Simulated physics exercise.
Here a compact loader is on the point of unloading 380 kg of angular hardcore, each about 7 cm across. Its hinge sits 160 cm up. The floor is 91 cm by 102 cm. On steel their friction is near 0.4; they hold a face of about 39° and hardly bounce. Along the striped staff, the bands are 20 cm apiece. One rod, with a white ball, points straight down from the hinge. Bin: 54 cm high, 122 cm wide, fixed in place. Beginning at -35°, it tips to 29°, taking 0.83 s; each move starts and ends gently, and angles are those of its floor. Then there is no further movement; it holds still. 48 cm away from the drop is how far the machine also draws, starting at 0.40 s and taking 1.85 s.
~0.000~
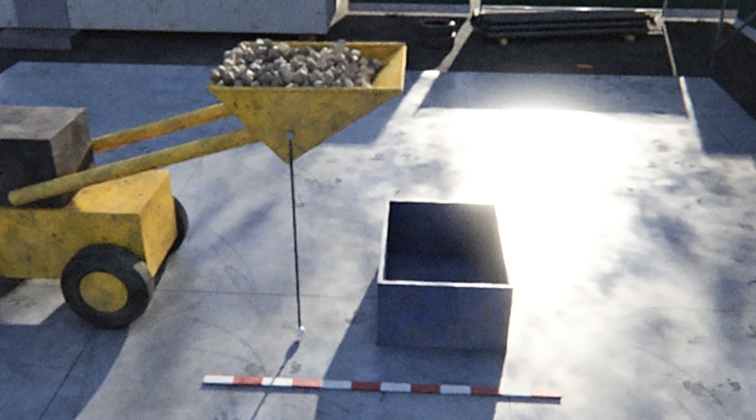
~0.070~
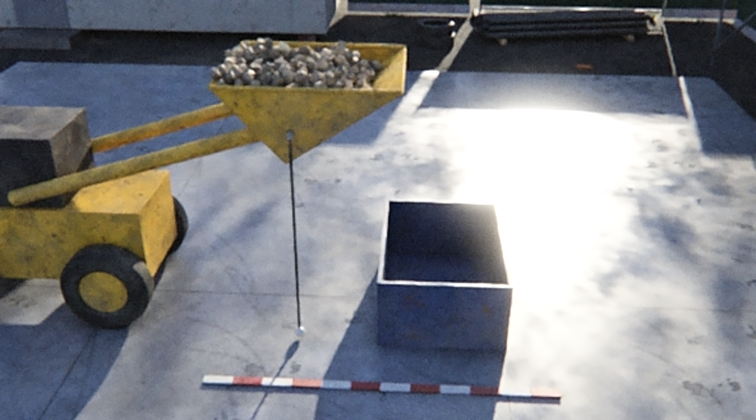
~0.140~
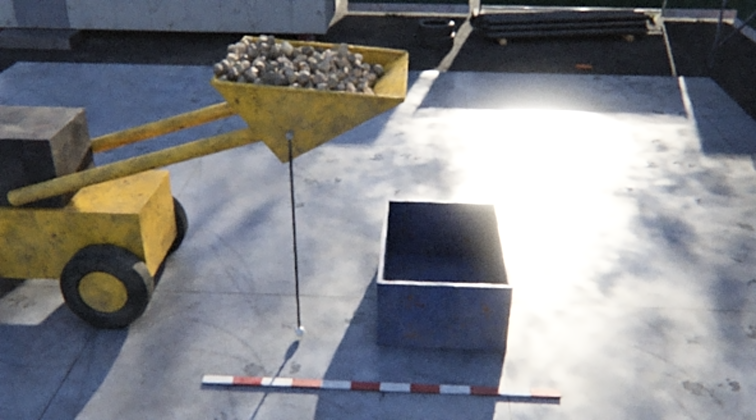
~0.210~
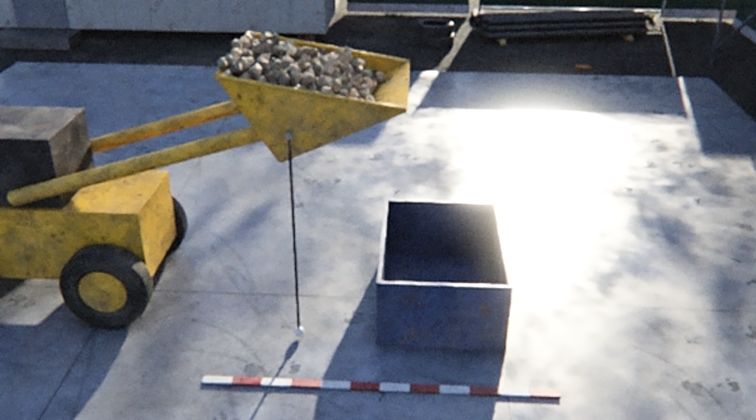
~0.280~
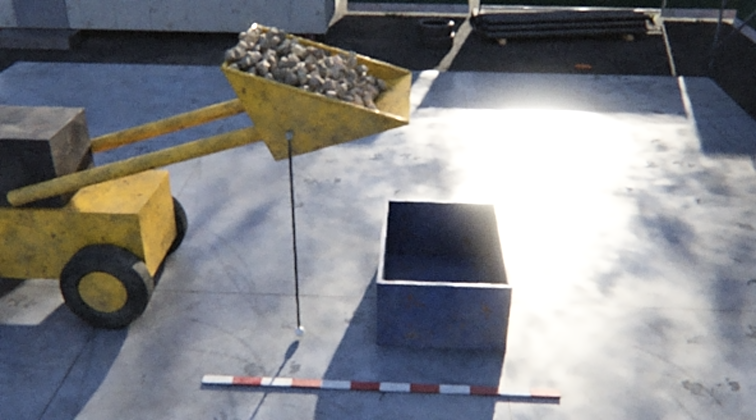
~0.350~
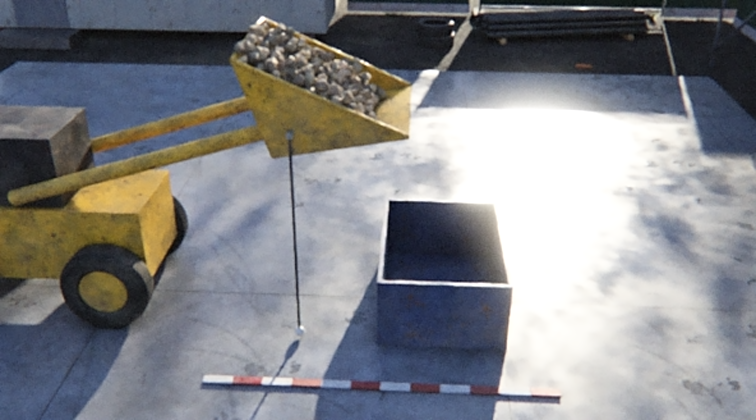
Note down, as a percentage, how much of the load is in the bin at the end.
Approximately 55 out of 100.
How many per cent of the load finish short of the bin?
Some 40 per cent of the load.
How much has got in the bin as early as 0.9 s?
5 per cent, give or take.
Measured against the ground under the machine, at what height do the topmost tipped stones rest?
About 38 cm higher than the ground.
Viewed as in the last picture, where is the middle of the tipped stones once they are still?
(404, 289).
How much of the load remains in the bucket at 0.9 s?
Around 90 percent of the load.
After 0.6 s the floor is at 19°; 100 % in the bucket; the foremost stones are at (374, 138).
After 0.9 s the floor is at 29°; 89 % in the bucket, 4 % short of the bin, 7 % in the bin; the foremost stones are at (411, 198).
After 2.7 s the floor is at 29°; 0 % in the bucket, 40 % short of the bin, 57 % in the bin, 3 % beside or beyond the bin; the foremost stones are at (501, 305).
After 5.3 s the floor is at 29°; 0 % in the bucket, 40 % short of the bin, 57 % in the bin, 3 % beside or beyond the bin; the foremost stones are at (501, 305).
